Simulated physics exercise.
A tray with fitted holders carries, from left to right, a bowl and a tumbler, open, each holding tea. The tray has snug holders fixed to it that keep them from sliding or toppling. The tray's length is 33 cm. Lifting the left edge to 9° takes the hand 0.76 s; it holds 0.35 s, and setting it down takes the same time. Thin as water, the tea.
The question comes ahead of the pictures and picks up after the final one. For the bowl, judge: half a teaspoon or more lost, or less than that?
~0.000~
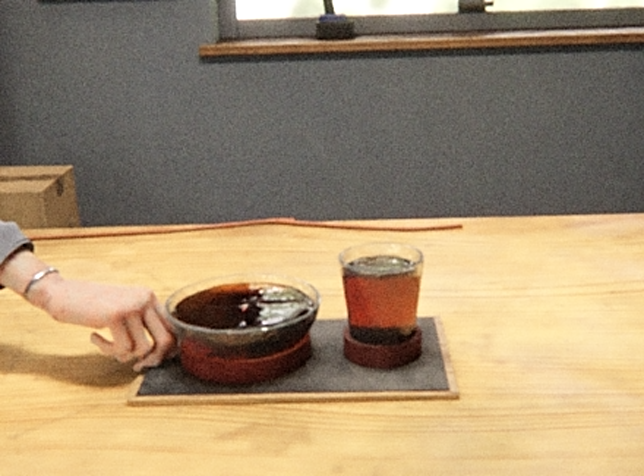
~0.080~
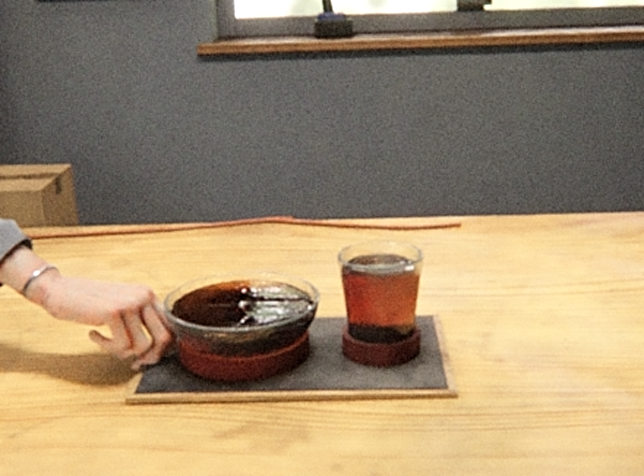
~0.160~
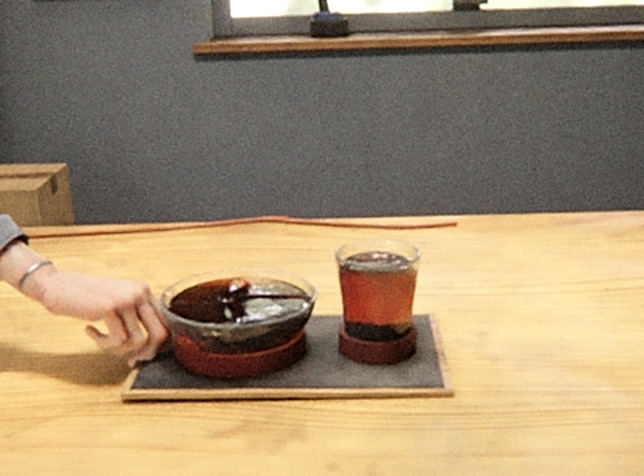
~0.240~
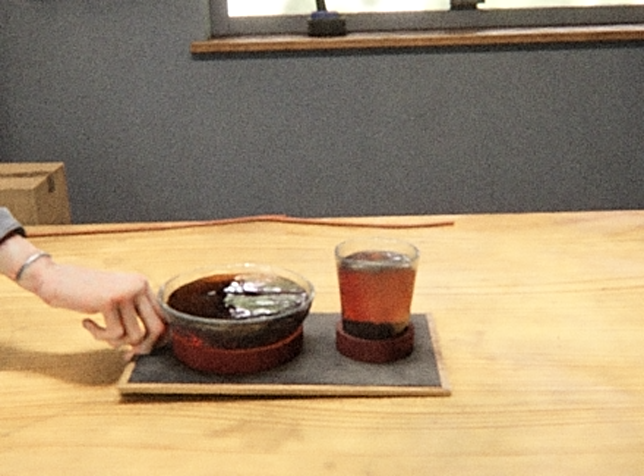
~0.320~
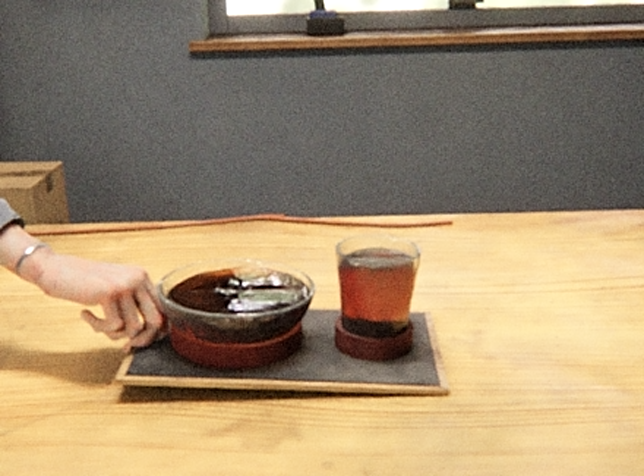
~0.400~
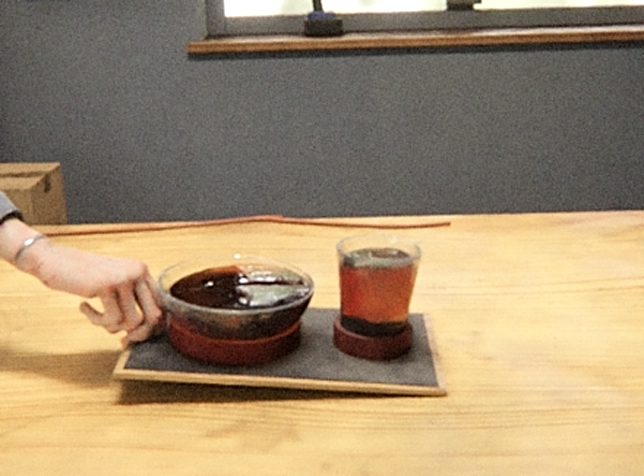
It is going to make a mess.
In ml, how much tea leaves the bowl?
I'd put it near 40 ml.
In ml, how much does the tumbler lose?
Estimated volume: Some 0 ml.
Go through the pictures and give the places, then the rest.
In the first picture, it slopes 0°; bowl, level (172, 307) left, (316, 303) right, rim (320, 301); tumbler, level (343, 266) left, (419, 264) right, rim (423, 257); the tea in the bowl stands 5 mm below the rim.
In the second picture, it slopes 0°; bowl, level (170, 304) left, (315, 301) right.
In the third picture, it slopes 1°; bowl, level (167, 300) left, (313, 299) right.
In the fourth picture, it slopes 2°; bowl, level (165, 295) left, (310, 295) right.
In the fifth picture, it slopes 3°; bowl, level (166, 291) left, (311, 290) right.
In the sixth picture, it slopes 5°; bowl, level (166, 287) left, (312, 285) right; tumbler, level (340, 258) left, (416, 258) right.
Then, 0.83 s in, the slope is 9°; losses from the left are 18, 0 ml.
Then, 1.26 s in, the slope is 8°; losses from the left are 36, 0 ml.
Then, 1.69 s in, the slope is 1°; losses from the left are 40, 0 ml.
Then, 2.12 s in, the slope is 0°; losses from the left are 40, 0 ml.
Finally, losses from the left are 40, 0 ml.
